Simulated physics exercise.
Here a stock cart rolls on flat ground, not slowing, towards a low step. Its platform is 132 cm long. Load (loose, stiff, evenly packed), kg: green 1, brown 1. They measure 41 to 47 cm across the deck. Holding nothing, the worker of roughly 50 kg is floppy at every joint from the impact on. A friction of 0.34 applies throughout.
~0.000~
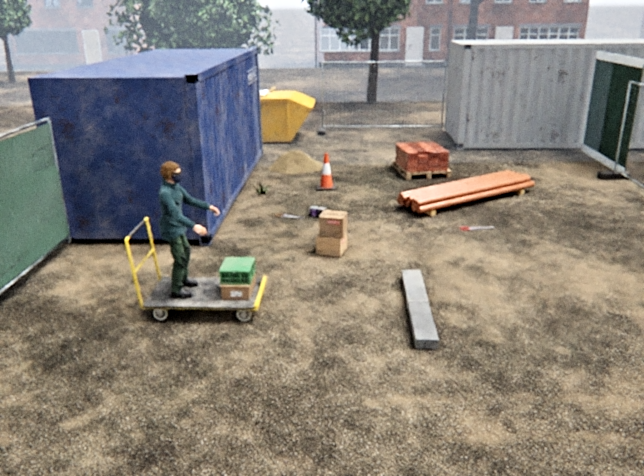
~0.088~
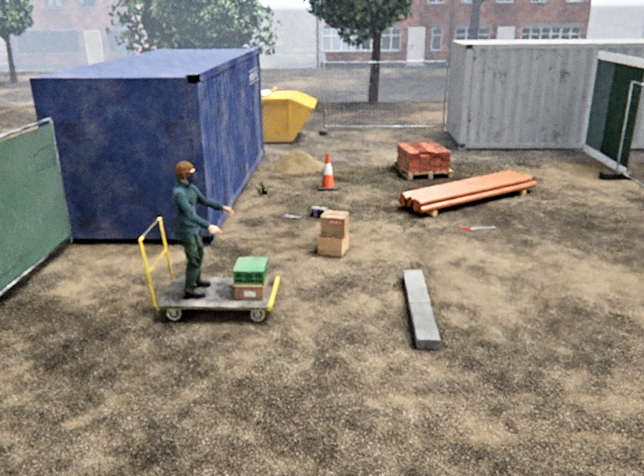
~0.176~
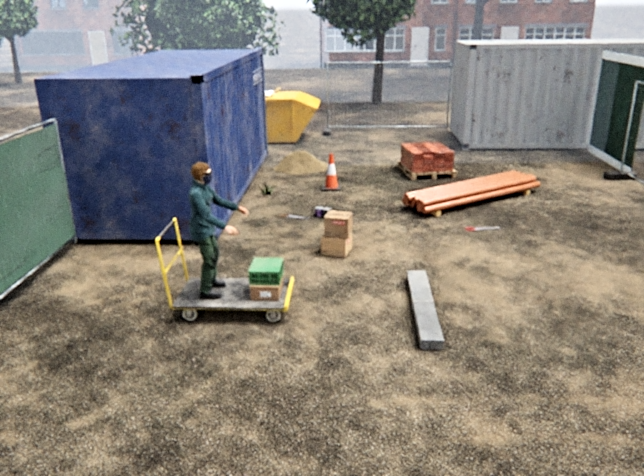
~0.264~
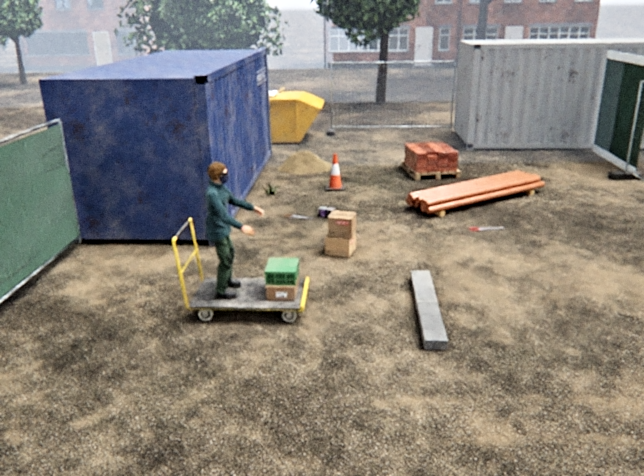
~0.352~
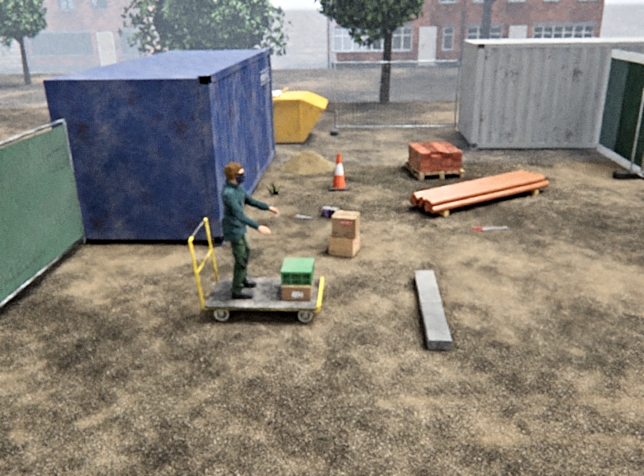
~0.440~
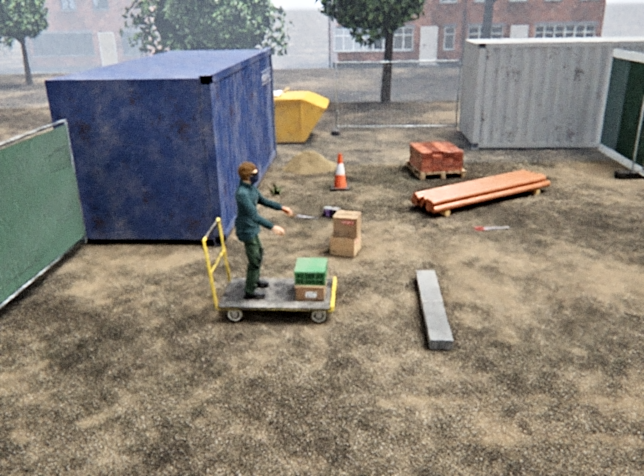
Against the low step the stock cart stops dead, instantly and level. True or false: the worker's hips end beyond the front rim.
False.
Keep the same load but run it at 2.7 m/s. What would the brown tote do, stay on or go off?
I'd expect brown to stay in place.
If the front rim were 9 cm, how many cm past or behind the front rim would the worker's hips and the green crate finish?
Hips 20 behind, green 50 past.
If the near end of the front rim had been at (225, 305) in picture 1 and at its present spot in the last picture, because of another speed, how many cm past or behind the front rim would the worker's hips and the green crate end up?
Then hips 50 past, green 340 past.
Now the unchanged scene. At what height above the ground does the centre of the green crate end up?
Height: Roughly 10 centimetres.
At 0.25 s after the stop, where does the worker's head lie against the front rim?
Some 50 cm behind it.
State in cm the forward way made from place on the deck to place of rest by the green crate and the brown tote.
I'd put the green one at around 165 cm and the brown one at around 10 cm.
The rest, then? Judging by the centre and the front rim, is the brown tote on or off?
End result - brown: Stays.
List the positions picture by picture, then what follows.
The first frame shows hips (172, 225), brown tote (239, 285), rim corner (256, 307); 186 cm short of the stop.
The second frame shows hips (186, 225), brown tote (252, 285), rim corner (270, 308); 172 cm short of the stop.
The third frame shows hips (202, 226), brown tote (267, 285), rim corner (286, 308); 157 cm short of the stop.
The fourth frame shows hips (218, 226), brown tote (283, 285), rim corner (302, 308); 143 cm short of the stop.
The fifth frame shows hips (234, 226), brown tote (298, 285), rim corner (318, 308); 128 cm short of the stop.
The sixth frame shows hips (247, 226), brown tote (312, 285), rim corner (332, 308); 114 cm short of the stop. Speed about 1.6 m/s.
Impact comes at 1.14 s.
After 1.39 s the worker's hips are 62 cm behind the rim, near (379, 247) in the last picture's view.
After 1.69 s the worker's hips are 43 cm behind the rim, near (394, 261) in the last picture's view.
After 2.14 s the worker's hips are 30 cm behind the rim, near (406, 271) in the last picture's view.
When all is still (3.0 s), past the rim, green crate; behind it, brown tote and the worker's hips.
